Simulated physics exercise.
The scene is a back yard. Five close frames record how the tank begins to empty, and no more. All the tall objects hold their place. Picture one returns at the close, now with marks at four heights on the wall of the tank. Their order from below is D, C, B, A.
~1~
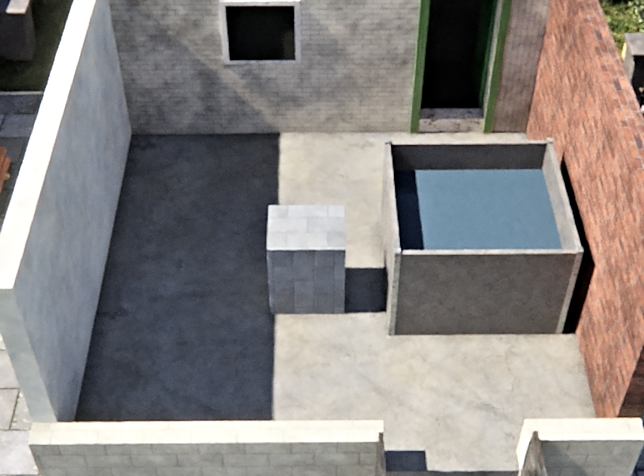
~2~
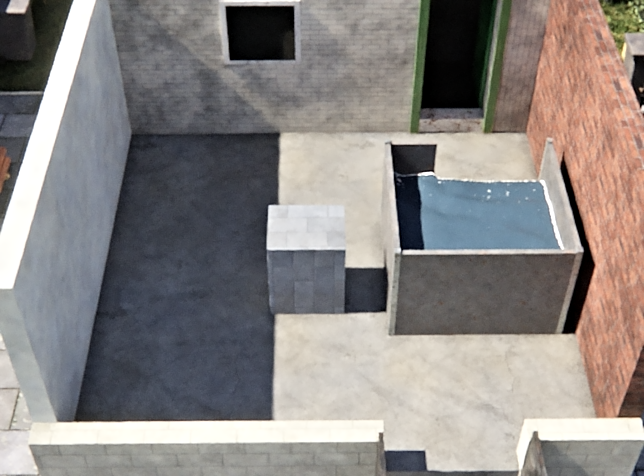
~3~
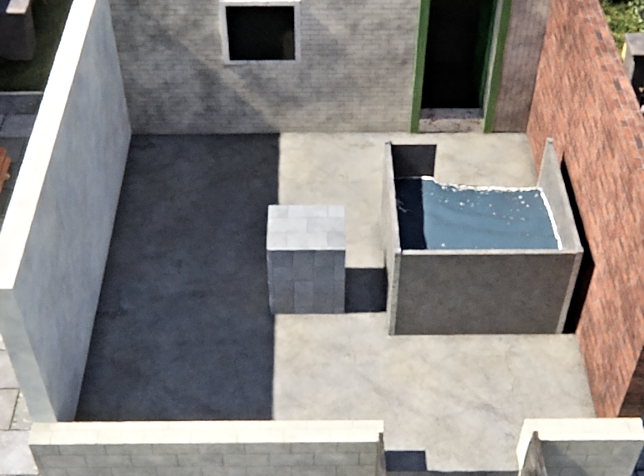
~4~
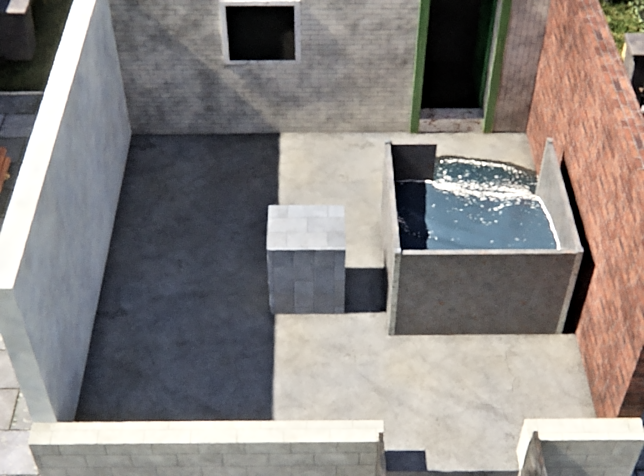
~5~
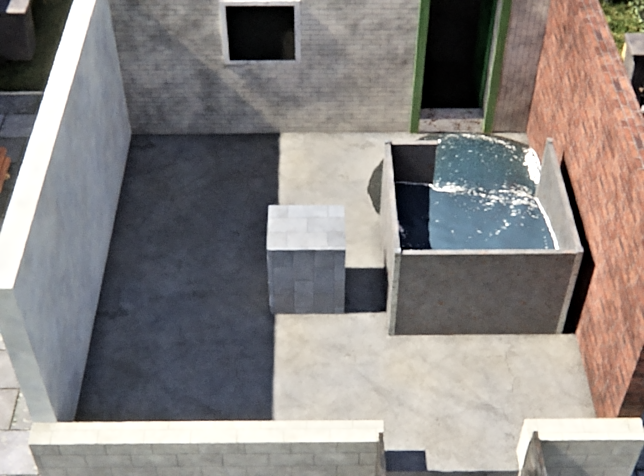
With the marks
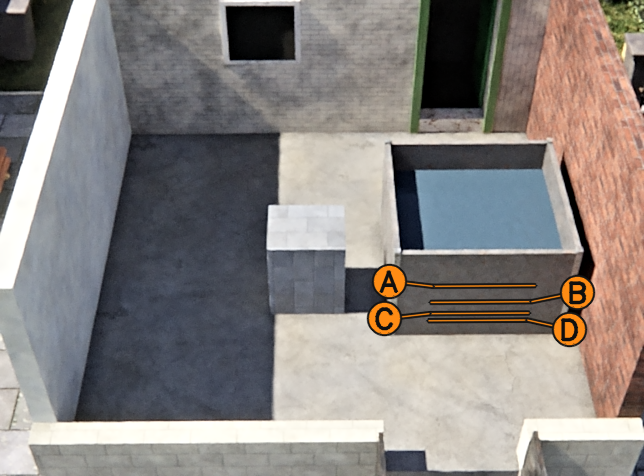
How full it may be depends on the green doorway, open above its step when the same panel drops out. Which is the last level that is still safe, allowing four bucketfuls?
It is C.
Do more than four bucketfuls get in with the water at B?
Yes.
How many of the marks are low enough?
Two.
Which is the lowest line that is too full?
Line B.
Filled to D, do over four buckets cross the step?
No, not at all.
In orange, A at (483, 285); B at (481, 302); C at (479, 313); D at (477, 320); from the bottom up D, C, B, A.
With A, dozens of bucketfuls pour in.
With B, about 10 bucketfuls get in.
With C, a splash gets over, under a bucket.
With D, nothing gets over.
